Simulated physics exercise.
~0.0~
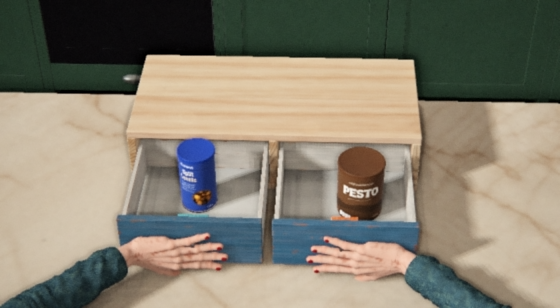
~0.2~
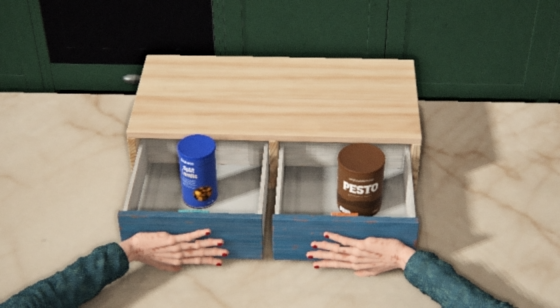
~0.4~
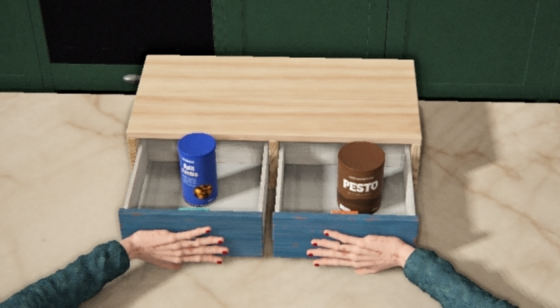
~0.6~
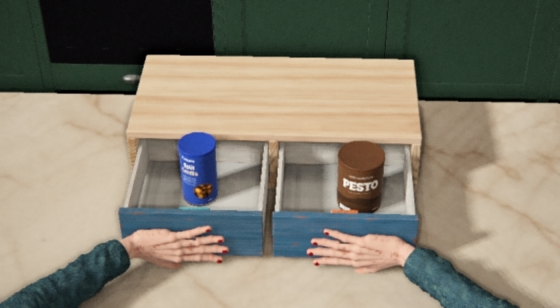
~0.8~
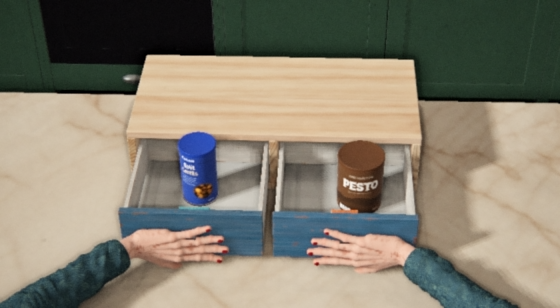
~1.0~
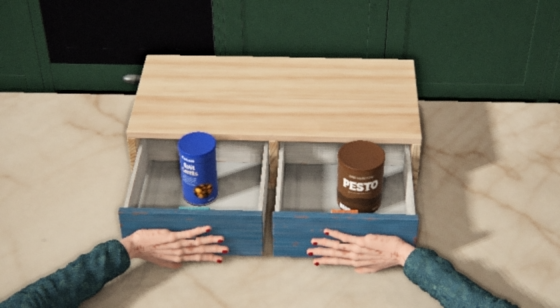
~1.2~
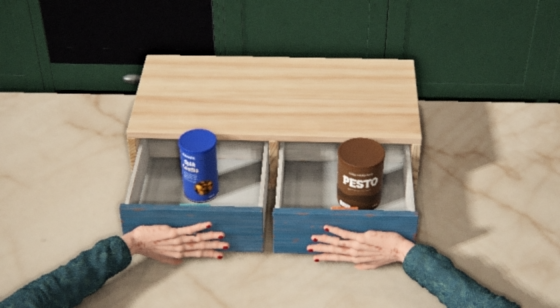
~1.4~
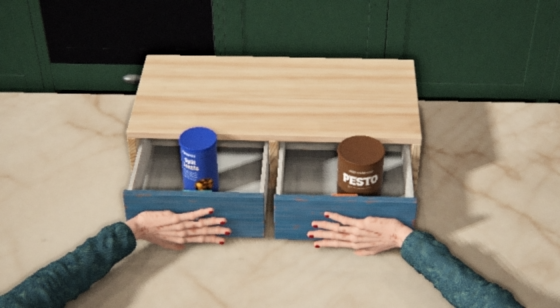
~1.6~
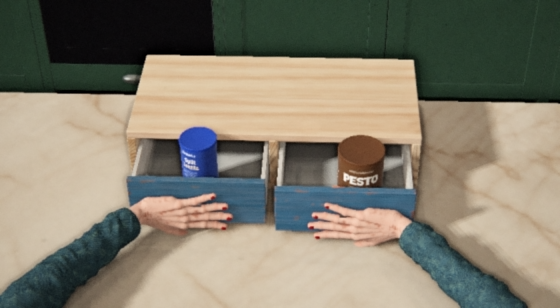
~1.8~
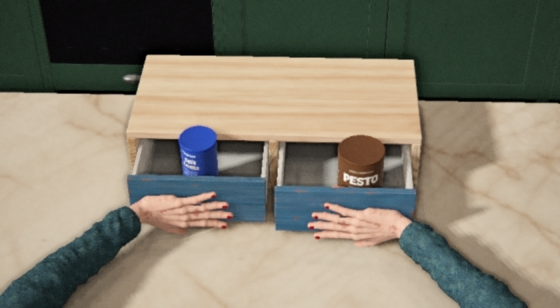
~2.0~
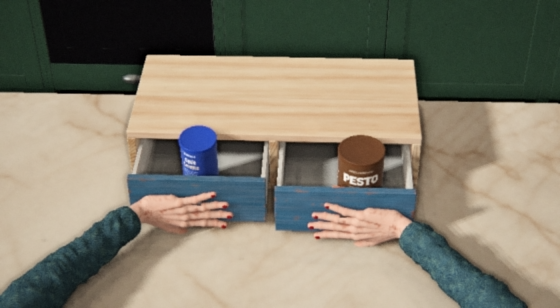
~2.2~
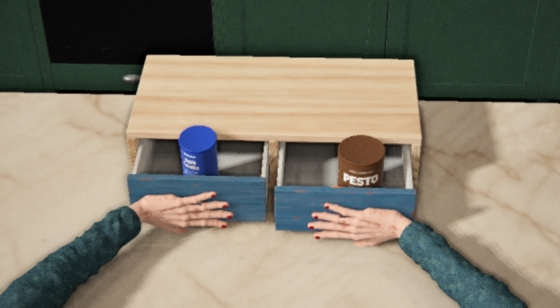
Two hands pushing in a pair of blue-fronted drawers holding a blue pot and a brown pesto jar, both drawers staying ajar.
